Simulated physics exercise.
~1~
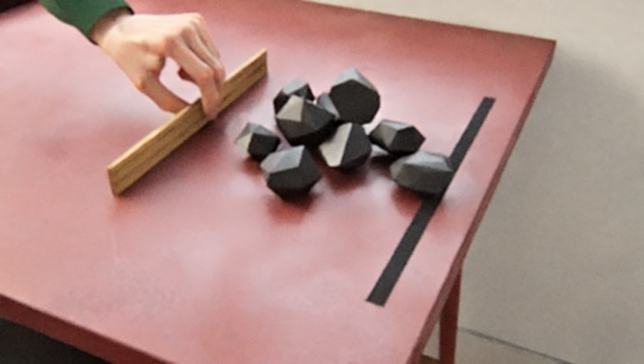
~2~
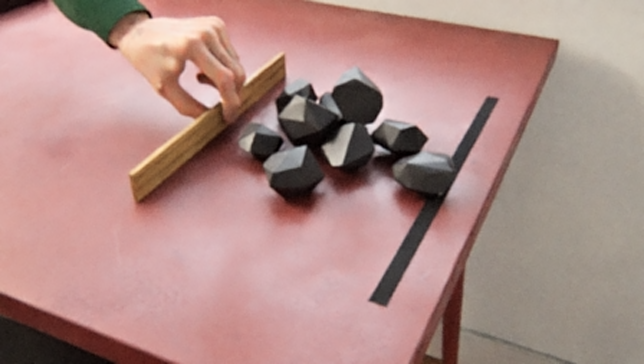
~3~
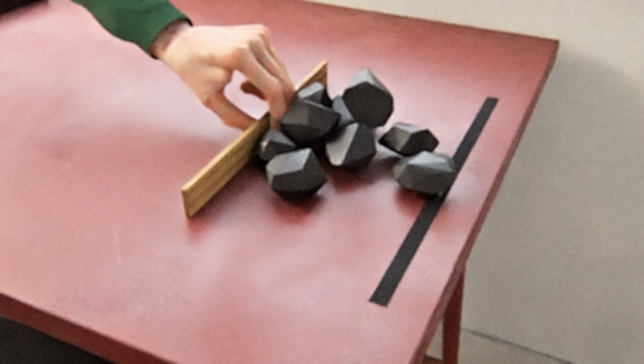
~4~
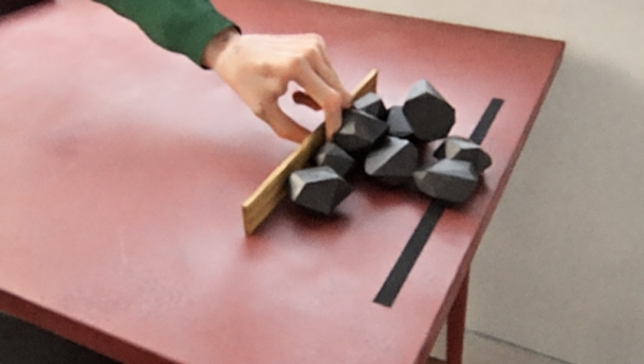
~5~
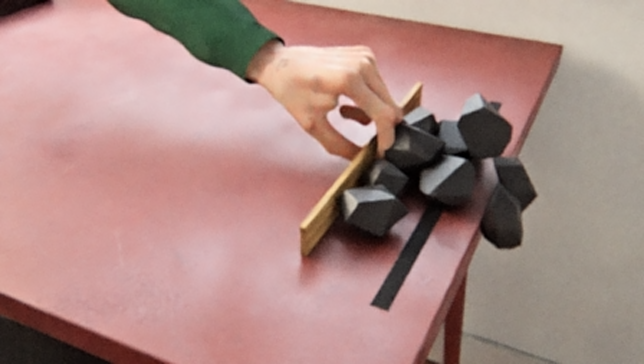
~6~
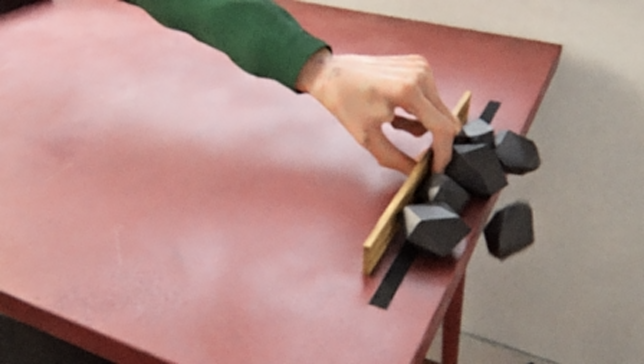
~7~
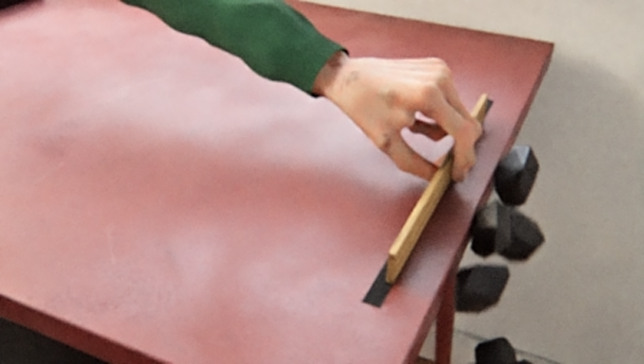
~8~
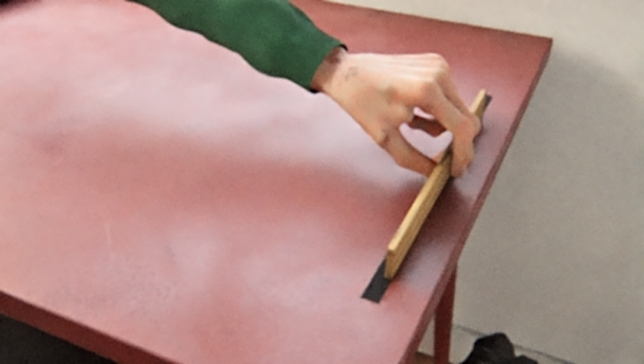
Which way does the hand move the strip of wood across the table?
The hand moves the strip of wood to the right, toward the black tape near the table's edge.
